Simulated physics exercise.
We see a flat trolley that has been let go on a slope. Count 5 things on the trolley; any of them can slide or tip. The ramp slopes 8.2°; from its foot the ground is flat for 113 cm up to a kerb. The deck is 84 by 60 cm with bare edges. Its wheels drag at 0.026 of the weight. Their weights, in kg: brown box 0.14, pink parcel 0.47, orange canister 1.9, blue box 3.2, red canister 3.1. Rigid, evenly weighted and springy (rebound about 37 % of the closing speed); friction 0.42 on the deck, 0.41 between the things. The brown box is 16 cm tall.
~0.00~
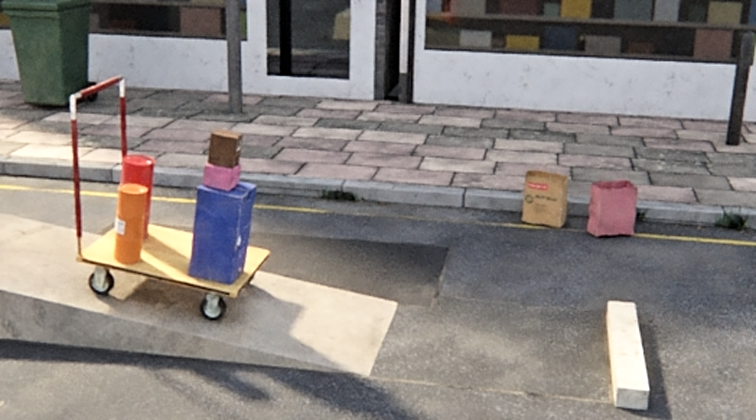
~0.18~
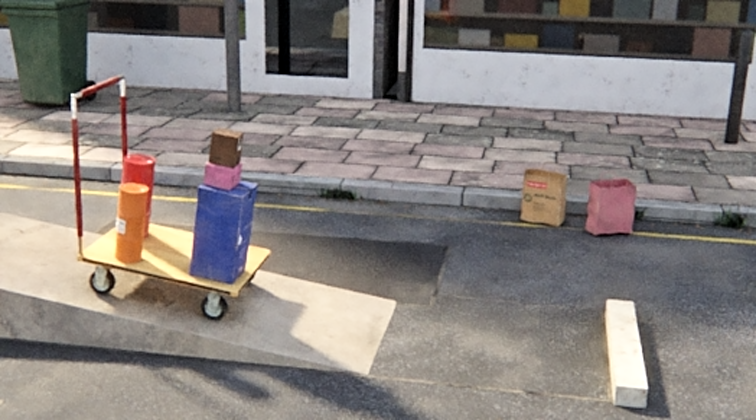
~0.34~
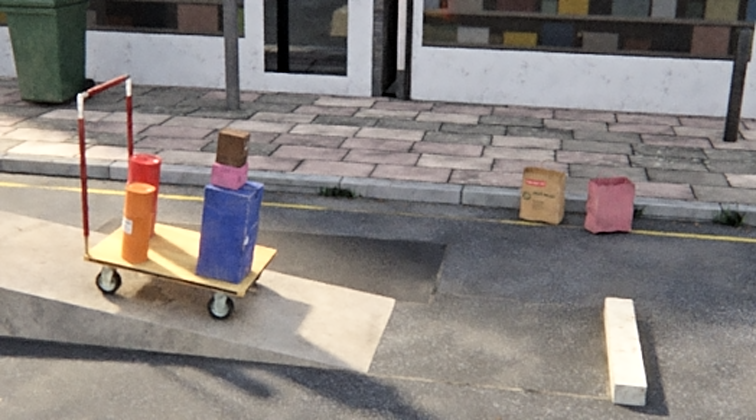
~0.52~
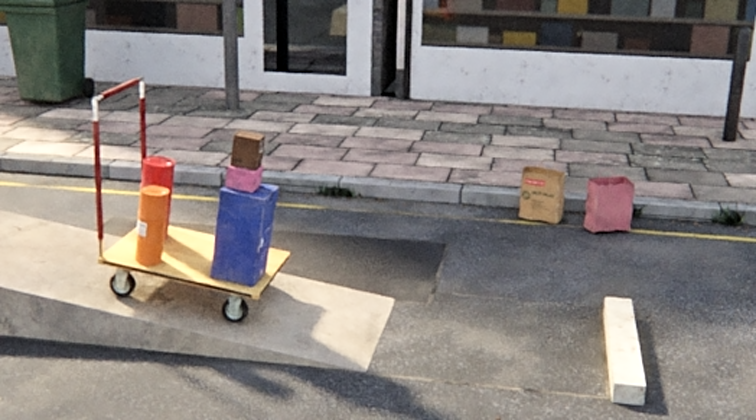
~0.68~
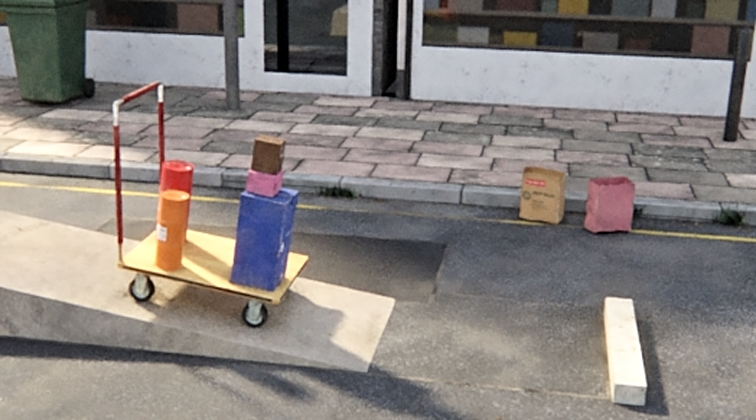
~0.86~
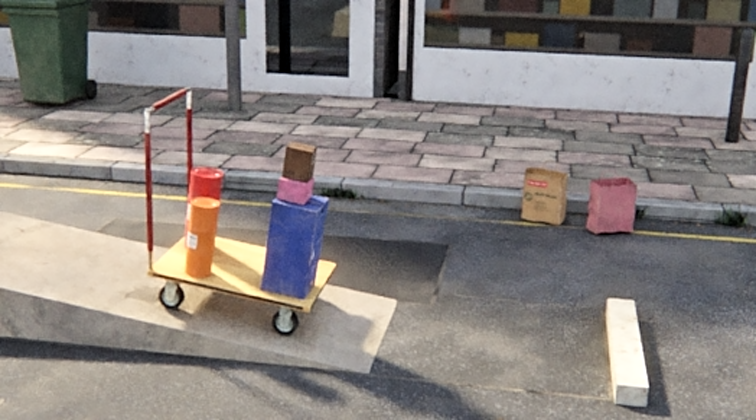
A flat trolley carrying orange and red canisters and a blue box with two smaller boxes stacked on top rolled slowly down a shallow ramp to the right, gradually picking up speed.
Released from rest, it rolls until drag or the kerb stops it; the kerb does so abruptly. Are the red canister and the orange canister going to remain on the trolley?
The red canister is still aboard, the orange canister is still aboard.
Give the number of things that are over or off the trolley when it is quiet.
5 of them.
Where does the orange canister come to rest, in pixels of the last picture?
At about (596, 320).
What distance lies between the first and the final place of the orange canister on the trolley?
Some 46 cm.
After 2.06 s, trolley at the kerb; orange canister moved 10 cm near (523, 290); red canister moved 10 cm near (505, 261); brown box moved 11 cm.
After 2.26 s, trolley at the kerb; brown box, pink parcel and blue box now off the trolley; orange canister 33° off its base near (555, 292); red canister 19° off its base near (531, 260).
After 2.56 s, trolley at the kerb; orange canister on its side near (591, 315); red canister 64° off its base near (564, 274).
After 2.86 s, trolley at the kerb; orange canister on its side near (596, 320); red canister on its side near (584, 291).
In the end (3.3 s), off the trolley, brown box, pink parcel and blue box; toppled on the trolley, orange canister and red canister. At the end, from the last picture's camera, red canister near (584, 292), orange canister near (596, 320).
